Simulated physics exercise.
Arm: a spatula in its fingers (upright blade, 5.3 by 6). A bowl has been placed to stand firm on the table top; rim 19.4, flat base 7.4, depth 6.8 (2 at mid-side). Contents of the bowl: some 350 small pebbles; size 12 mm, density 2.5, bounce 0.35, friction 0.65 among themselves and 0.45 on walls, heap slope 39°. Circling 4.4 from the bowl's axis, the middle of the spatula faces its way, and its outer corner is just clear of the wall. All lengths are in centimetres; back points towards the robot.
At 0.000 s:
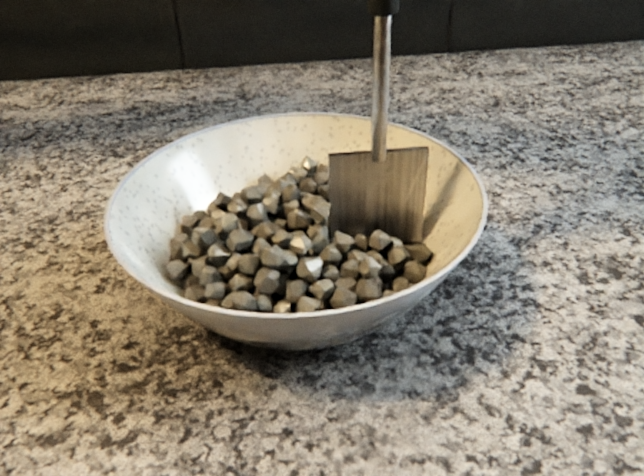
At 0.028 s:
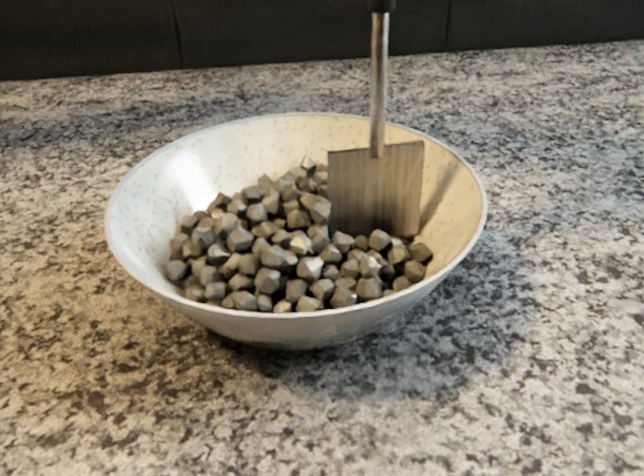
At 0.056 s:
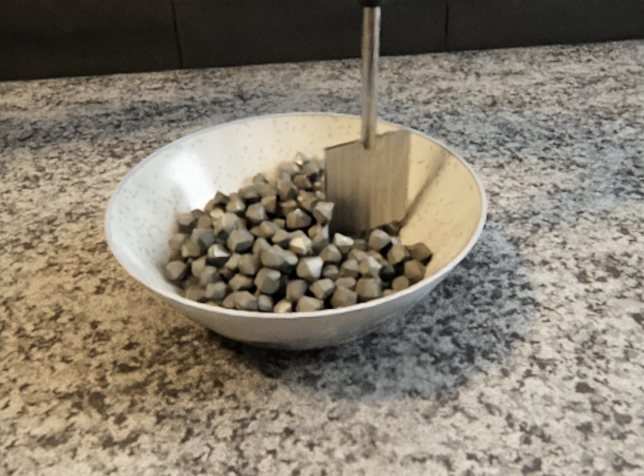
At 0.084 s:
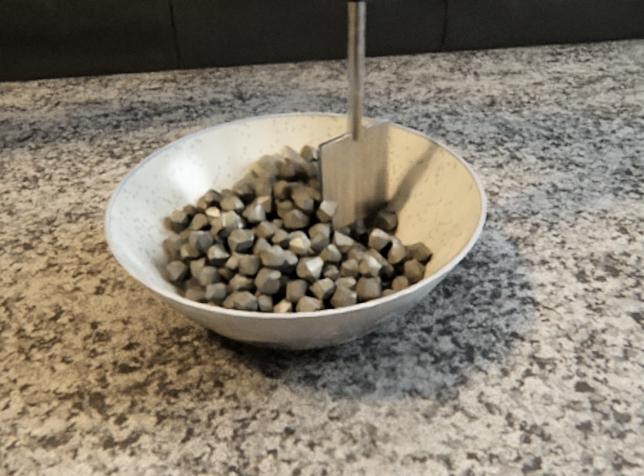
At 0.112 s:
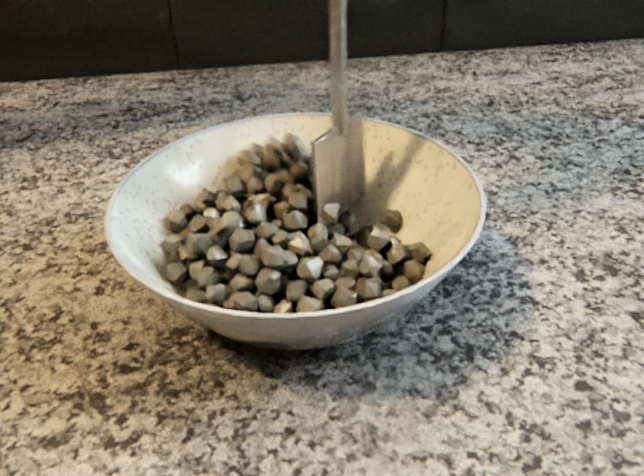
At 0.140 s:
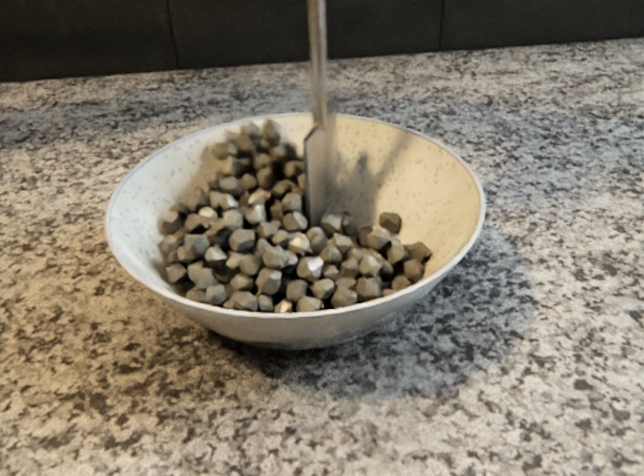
At the start, an upright metal spatula stands at the right side of a pale bowl heaped with small gray pebbles. The blade sweeps leftward along the back of the bowl, turning edge-on as it goes. The pebbles ahead of it pile higher against the back wall, leaving bare bowl behind it.
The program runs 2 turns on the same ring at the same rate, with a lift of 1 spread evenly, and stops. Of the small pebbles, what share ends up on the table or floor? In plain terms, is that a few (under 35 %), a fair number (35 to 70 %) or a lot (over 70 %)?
A few, under 35 %.
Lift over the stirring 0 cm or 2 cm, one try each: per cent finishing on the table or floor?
I'd reckon around 35 and 15 per cent.
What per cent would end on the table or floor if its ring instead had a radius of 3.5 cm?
It would be near 20 per cent.
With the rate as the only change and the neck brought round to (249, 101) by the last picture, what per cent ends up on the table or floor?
It works out to roughly 45 percent.
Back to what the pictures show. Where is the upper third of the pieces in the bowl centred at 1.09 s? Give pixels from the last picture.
In the last picture it sits around (250, 284).
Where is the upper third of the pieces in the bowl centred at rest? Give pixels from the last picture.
The centre is near pixel (358, 238).
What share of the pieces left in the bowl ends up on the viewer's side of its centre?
Close to 50 in a hundred.
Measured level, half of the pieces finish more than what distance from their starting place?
Something near 9 cm, measured level.
After 0.62 s, 323° round, highest piece 9 above the table; 300 in the bowl, 41 on the table or floor, 8 in flight or on the tool.
After 1.09 s, 220° round, highest piece 9 above the table; 261 in the bowl, 82 on the table or floor, 6 in flight or on the tool.
After 1.53 s, 0° round, highest piece 6 above the table; 255 in the bowl, 94 on the table or floor.
After 2.23 s, 0° round, highest piece 6 above the table; 255 in the bowl, 94 on the table or floor.
At rest, 255 in the bowl, 94 on the table or floor. That is 27 % on the table or floor.
